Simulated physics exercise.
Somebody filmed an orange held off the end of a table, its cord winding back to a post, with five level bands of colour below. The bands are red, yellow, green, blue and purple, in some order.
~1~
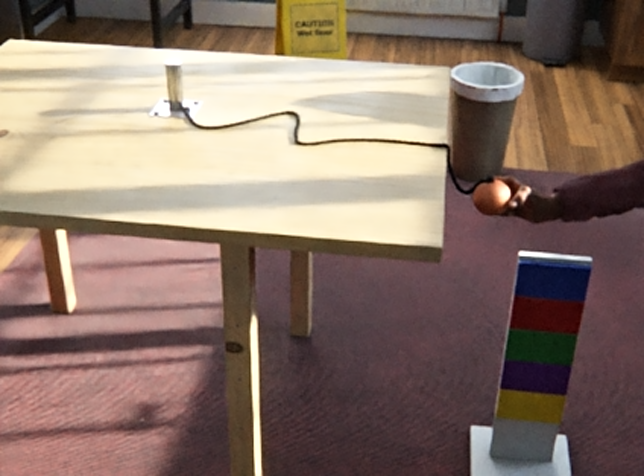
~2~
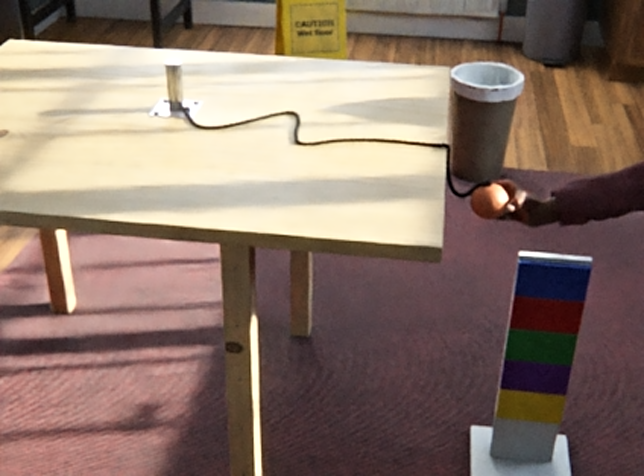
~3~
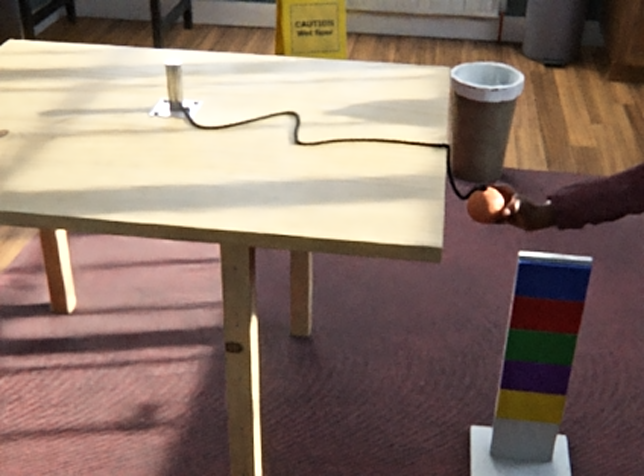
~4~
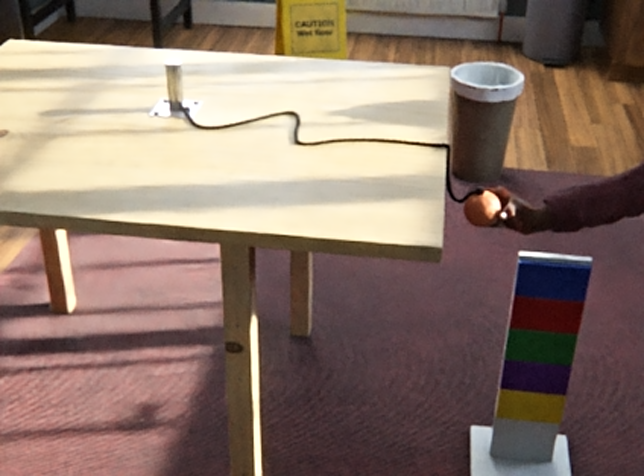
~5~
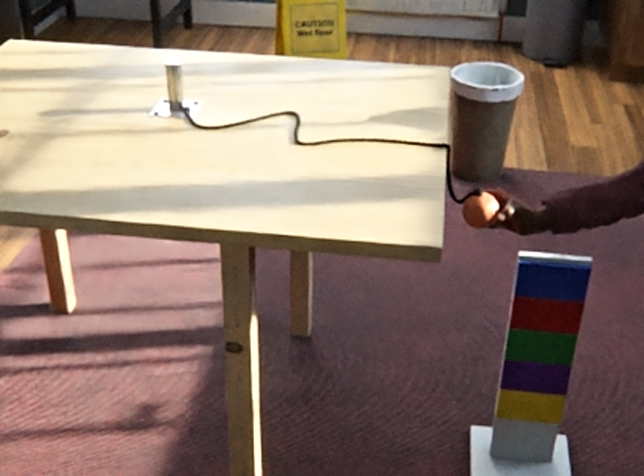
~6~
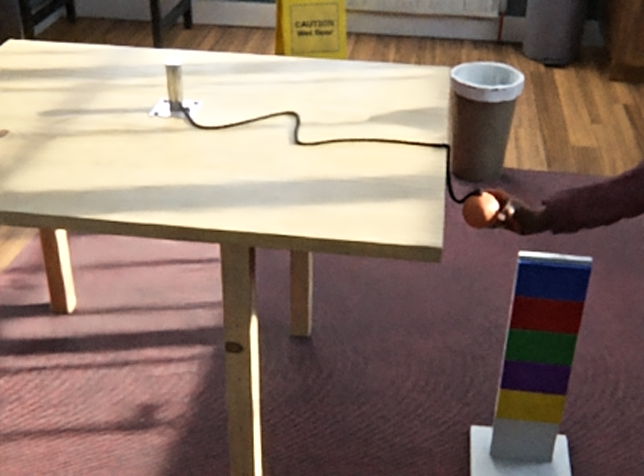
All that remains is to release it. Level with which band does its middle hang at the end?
Its middle rests at the green band.
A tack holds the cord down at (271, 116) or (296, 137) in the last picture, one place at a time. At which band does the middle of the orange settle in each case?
In that order: Red; blue.
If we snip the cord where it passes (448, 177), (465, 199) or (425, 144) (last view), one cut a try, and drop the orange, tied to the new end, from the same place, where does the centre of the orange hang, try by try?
About (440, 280), (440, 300) and (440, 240).
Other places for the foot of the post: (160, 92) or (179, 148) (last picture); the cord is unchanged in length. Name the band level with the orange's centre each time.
Taking them in turn: Red; purple.
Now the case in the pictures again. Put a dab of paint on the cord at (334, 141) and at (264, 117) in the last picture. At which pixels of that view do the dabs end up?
Near (441, 141) and (297, 122).
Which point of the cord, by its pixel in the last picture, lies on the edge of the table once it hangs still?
Near (341, 141).
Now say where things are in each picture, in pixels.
In the first picture, orange (492, 198); blue (552, 283); red (547, 316); green (541, 348); purple (535, 379); yellow (530, 408).
In the second picture, orange (489, 202); cord through (196, 125) (269, 116) (296, 134) (360, 140) (444, 149).
In the third picture, orange (485, 206).
In the fourth picture, orange (482, 209); cord through (196, 125) (269, 116) (296, 134) (360, 140) (444, 149).
In the fifth picture, orange (480, 211).
In the sixth picture, orange (480, 211); cord through (196, 125) (269, 116) (296, 134) (360, 140) (444, 149).
Soon after, orange near (443, 304); level with red.
Then, orange near (420, 314); level with green.
At rest, orange near (432, 319); level with green. The green one.
